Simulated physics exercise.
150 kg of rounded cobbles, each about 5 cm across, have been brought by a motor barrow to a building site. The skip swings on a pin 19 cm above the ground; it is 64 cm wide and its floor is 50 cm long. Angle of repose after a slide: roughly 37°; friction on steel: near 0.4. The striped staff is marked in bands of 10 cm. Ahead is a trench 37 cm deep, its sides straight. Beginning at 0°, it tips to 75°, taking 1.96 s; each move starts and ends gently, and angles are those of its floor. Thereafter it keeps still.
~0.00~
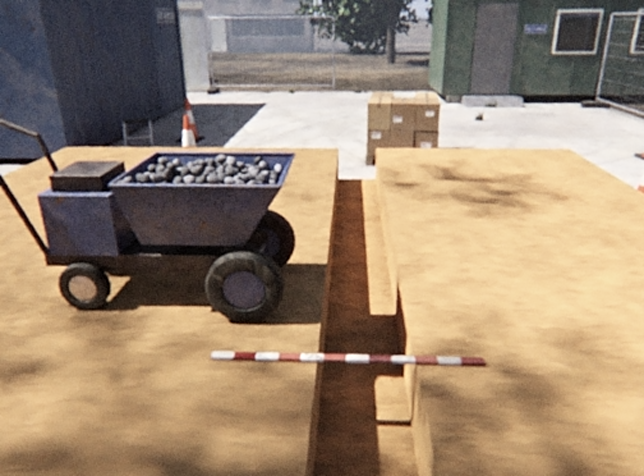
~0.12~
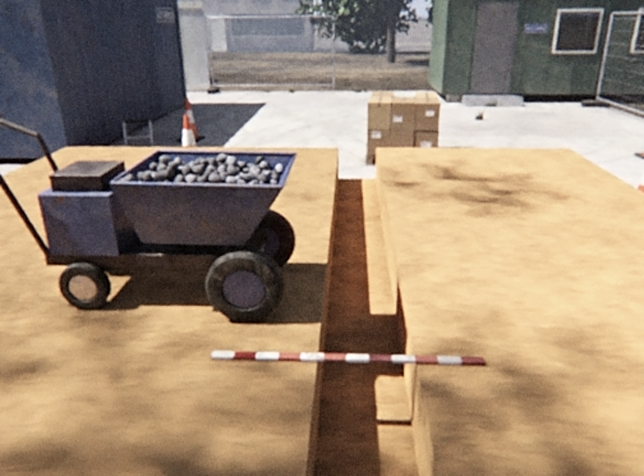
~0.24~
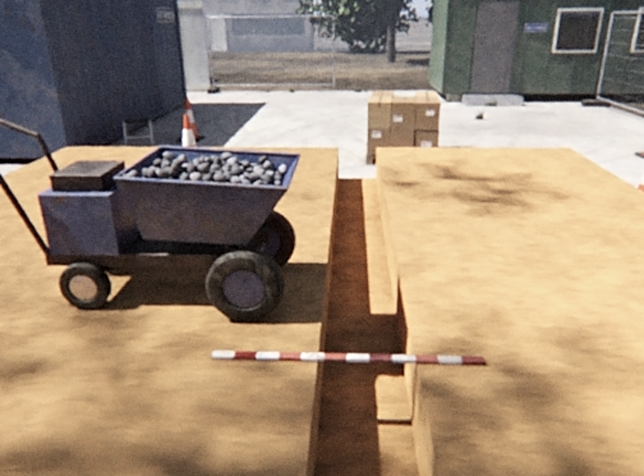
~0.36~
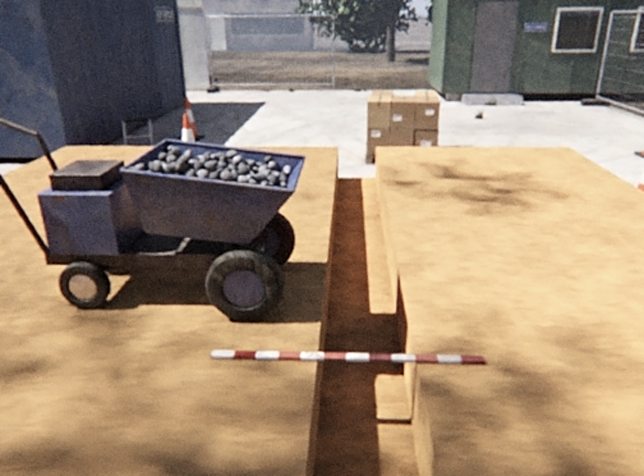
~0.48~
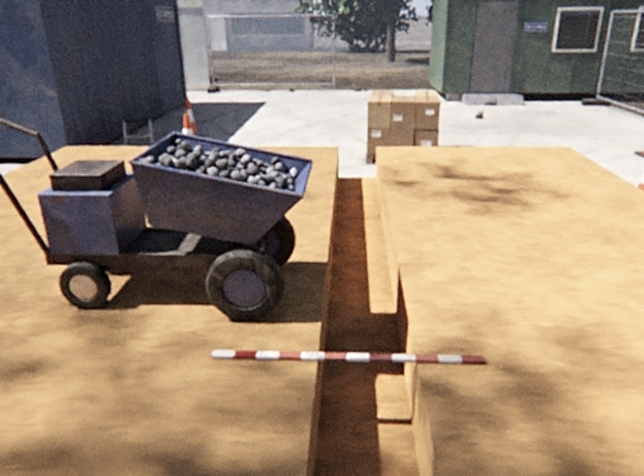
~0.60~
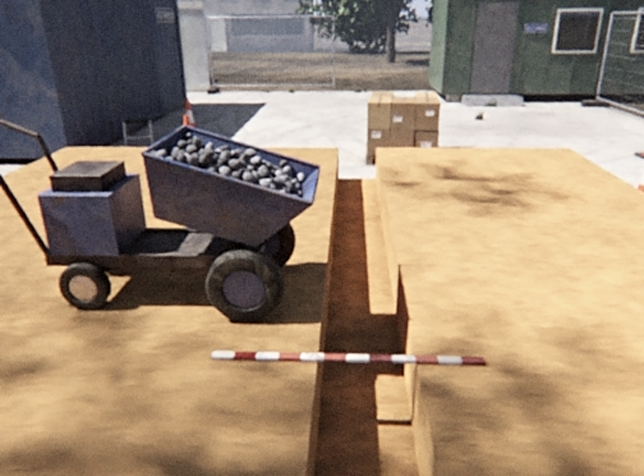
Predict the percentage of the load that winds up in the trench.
My prediction is about 89 per cent.
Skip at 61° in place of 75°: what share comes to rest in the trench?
Roughly 55 per cent would end in the trench.
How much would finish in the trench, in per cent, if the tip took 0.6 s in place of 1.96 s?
Something close to 65 per cent.
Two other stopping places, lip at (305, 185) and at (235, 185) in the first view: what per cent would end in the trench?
60 % and 100 %.
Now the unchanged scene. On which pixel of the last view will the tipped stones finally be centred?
Roughly at pixel (376, 337).
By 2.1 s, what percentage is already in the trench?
Around 45 per cent of it.
After 1.5 s the floor is at 63°; 96 % in the skip, 4 % in the trench; the foremost stones are at (391, 275).
After 2.1 s the floor is at 75°; 47 % in the skip, 45 % in the trench, 8 % past the trench; the foremost stones are at (477, 289).
After 2.4 s the floor is at 75°; 24 % in the skip, 65 % in the trench, 11 % past the trench; the foremost stones are at (496, 285).
After 4.4 s the floor is at 75°; 0 % in the skip, 89 % in the trench, 11 % past the trench; the foremost stones are at (499, 286).
